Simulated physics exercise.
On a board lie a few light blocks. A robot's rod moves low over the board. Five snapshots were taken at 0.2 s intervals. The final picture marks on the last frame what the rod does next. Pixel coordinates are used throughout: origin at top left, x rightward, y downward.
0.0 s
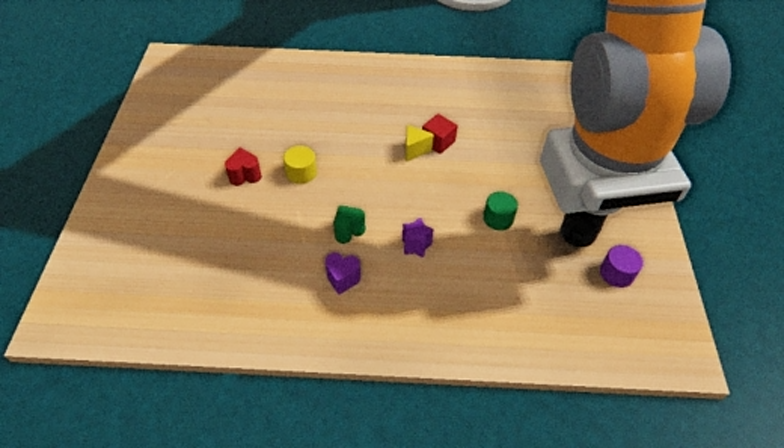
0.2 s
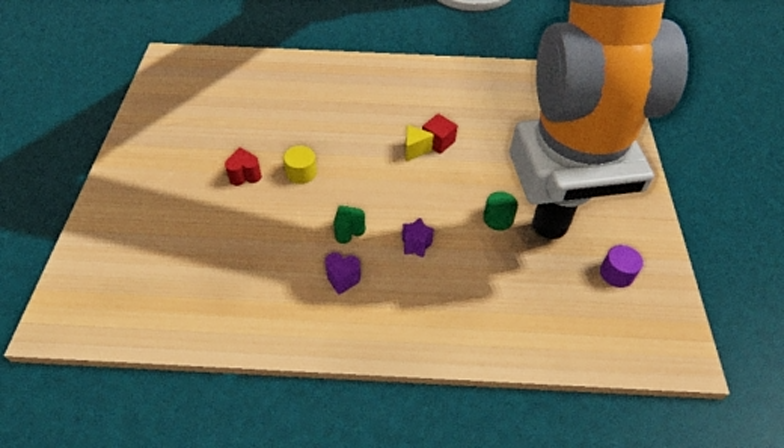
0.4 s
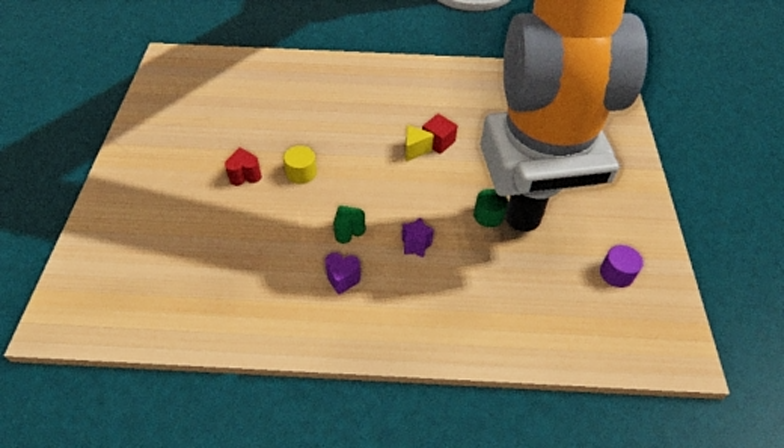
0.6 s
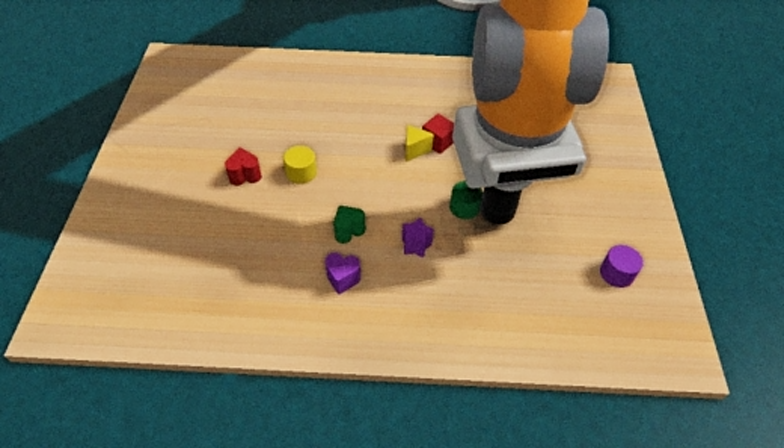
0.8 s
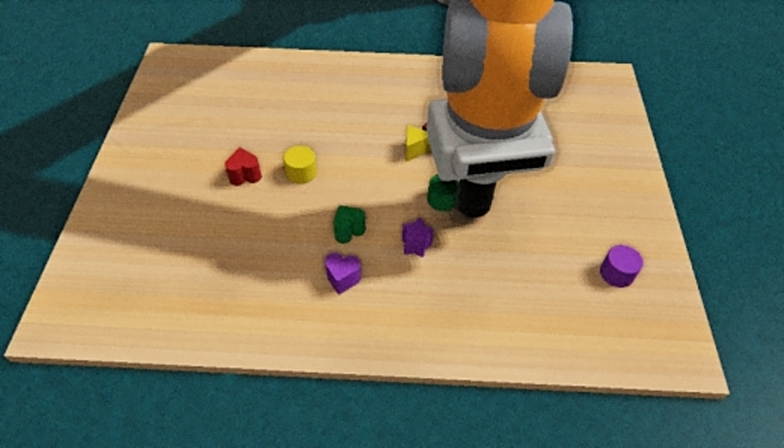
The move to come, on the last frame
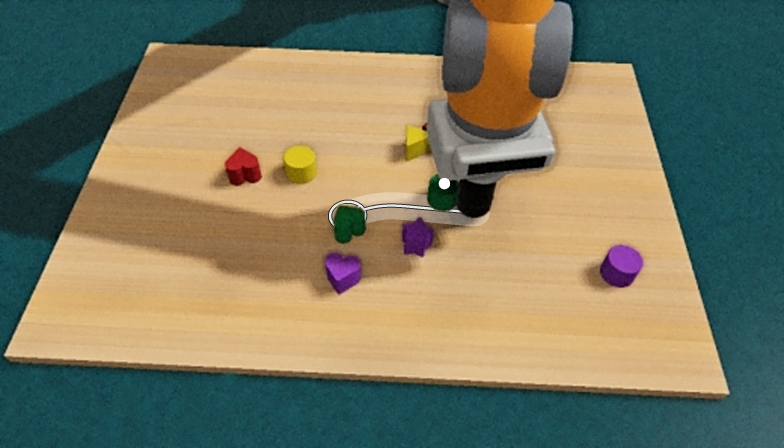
The robot arm moves left across the board, pushing the green cylinder left and slightly away.
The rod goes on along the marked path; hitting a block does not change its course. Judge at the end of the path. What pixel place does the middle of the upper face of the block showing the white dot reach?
The answer is (399, 165).
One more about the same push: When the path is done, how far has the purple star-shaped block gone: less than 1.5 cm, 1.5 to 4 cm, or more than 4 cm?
It slides not even 1.5 cm.
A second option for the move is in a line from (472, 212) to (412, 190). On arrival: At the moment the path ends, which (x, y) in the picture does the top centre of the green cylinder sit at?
In the picture, that point is around (387, 158).
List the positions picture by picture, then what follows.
Rod tip at (578, 234); block tops, green heart-shaped block at (348, 215); purple star-shaped block at (417, 230); green cylinder at (503, 202), in the first frame.
Rod at (550, 226); blocks unchanged, in the second frame.
Rod at (523, 219); green cylinder at (493, 199), in the third frame.
Rod at (497, 212); green cylinder at (468, 191), in the fourth frame.
Rod at (473, 205); green heart-shaped block at (348, 215); purple star-shaped block at (417, 230); green cylinder at (444, 184), in the fifth frame.
Path on the board, from (472, 212) over (430, 209) and (388, 206) to (348, 215); the dot is on the green cylinder.
The first path, step by step. One third of the way, rod at (429, 201); green cylinder at (411, 171).
Two thirds of the way, rod at (387, 198); green cylinder at (399, 165).
At the end, rod at (347, 208); green heart-shaped block at (341, 223); purple star-shaped block in place; green cylinder at (399, 165).
